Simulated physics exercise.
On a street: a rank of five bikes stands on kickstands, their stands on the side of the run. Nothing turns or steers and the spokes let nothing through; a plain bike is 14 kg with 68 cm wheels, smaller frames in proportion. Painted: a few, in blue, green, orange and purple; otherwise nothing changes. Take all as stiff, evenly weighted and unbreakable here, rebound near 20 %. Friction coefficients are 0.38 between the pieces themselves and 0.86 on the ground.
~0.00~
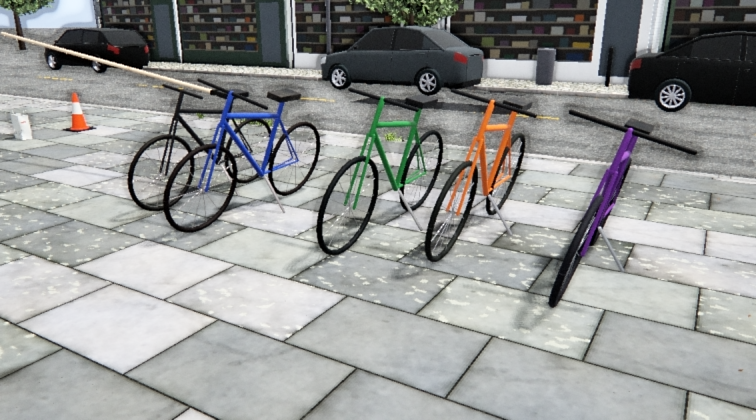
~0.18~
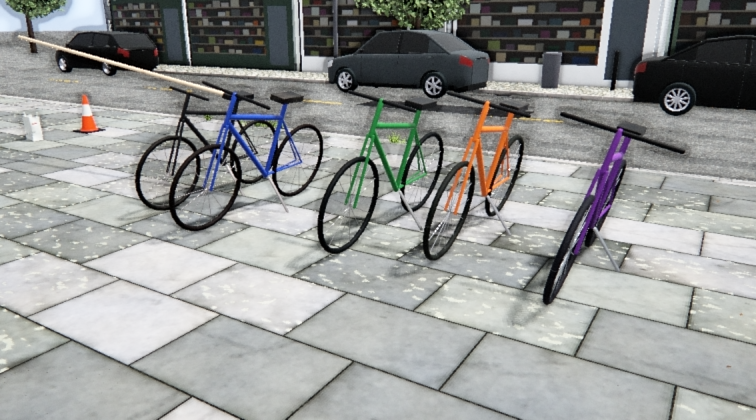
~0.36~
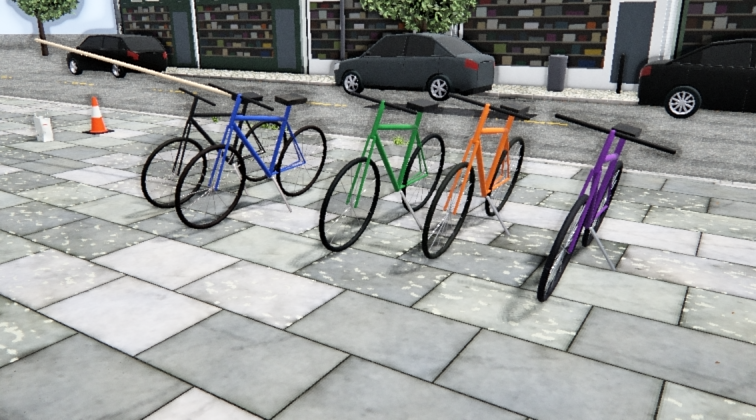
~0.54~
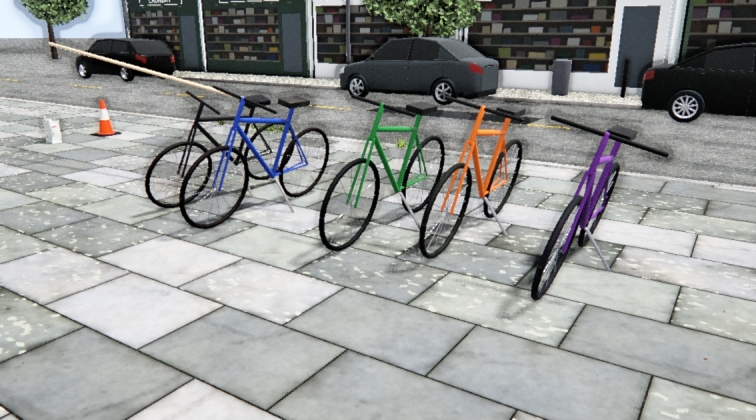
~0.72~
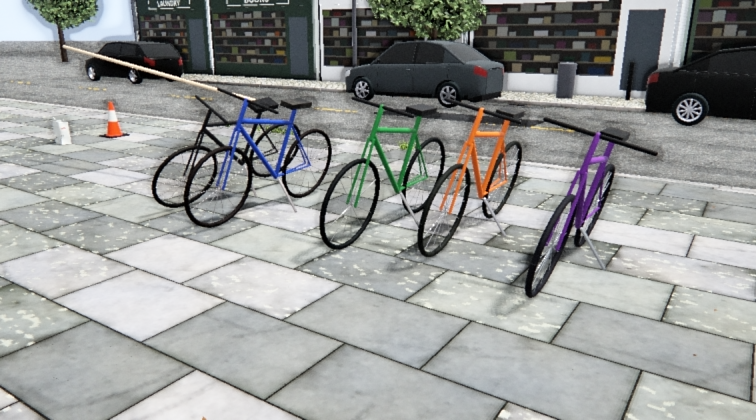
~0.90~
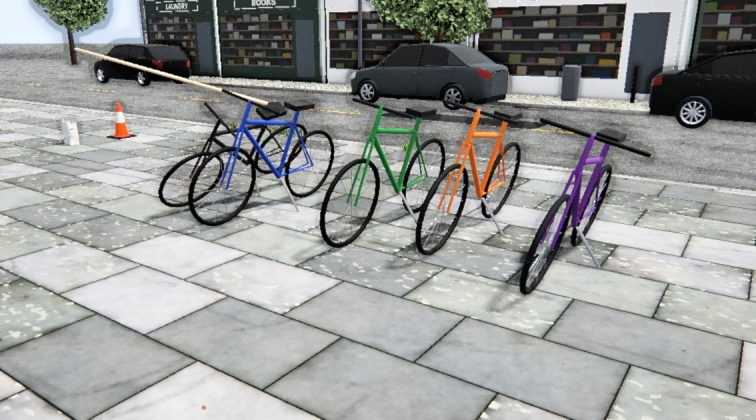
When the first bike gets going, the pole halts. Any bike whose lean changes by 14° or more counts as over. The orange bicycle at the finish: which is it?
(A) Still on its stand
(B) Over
Still on its stand.
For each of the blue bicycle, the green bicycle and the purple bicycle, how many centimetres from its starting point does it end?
Blue 60 cm, green 0 cm, purple 0 cm.
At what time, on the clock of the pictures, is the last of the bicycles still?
That comes at about 2.5 s.
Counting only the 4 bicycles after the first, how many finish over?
1 in total.
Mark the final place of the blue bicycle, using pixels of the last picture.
Its centre finishes around pixel (315, 190) in the last picture.
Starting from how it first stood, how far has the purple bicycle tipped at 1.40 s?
It sits at about 0 degrees.
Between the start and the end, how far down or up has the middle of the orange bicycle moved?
It ends some 0 cm lower.
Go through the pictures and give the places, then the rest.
In the first frame (places mark the middle of the side facing us; the camera moves round a little), pole end (211, 93) 11 cm from the first bicycle; orange bicycle (439, 196); blue bicycle (289, 165); purple bicycle (577, 239); the rest undisturbed.
The second frame shows pole end 11 mm from the first bicycle; orange bicycle (436, 195).
The third frame shows pole end pushing; orange bicycle (435, 195); the rest undisturbed.
The fourth frame shows pole end pushing; orange bicycle (432, 195); the rest undisturbed.
The fifth frame shows pole end pushing; orange bicycle (430, 194); the rest undisturbed.
The sixth frame shows pole end stopped; orange bicycle (428, 194); purple bicycle (540, 230); blue bicycle (302, 167); the rest undisturbed.
After 1.10 s, none of the 4 other bicycles over; orange bicycle unmoved.
After 1.40 s, 1 of the 4 other bicycles over; orange bicycle unmoved; blue bicycle leaning 21°.
After 1.62 s, 1 of the 4 other bicycles over; orange bicycle unmoved; blue bicycle leaning 54°.
After 2.24 s, 1 of the 4 other bicycles over; orange bicycle unmoved; blue bicycle leaning 68°.
At rest (2.8 s), 1 of the 4 other bicycles over; orange bicycle unmoved; blue bicycle leaning 69°; purple bicycle unmoved. Three left standing. As the last picture would show them, middles, orange bicycle near (481, 170), blue bicycle near (315, 190).
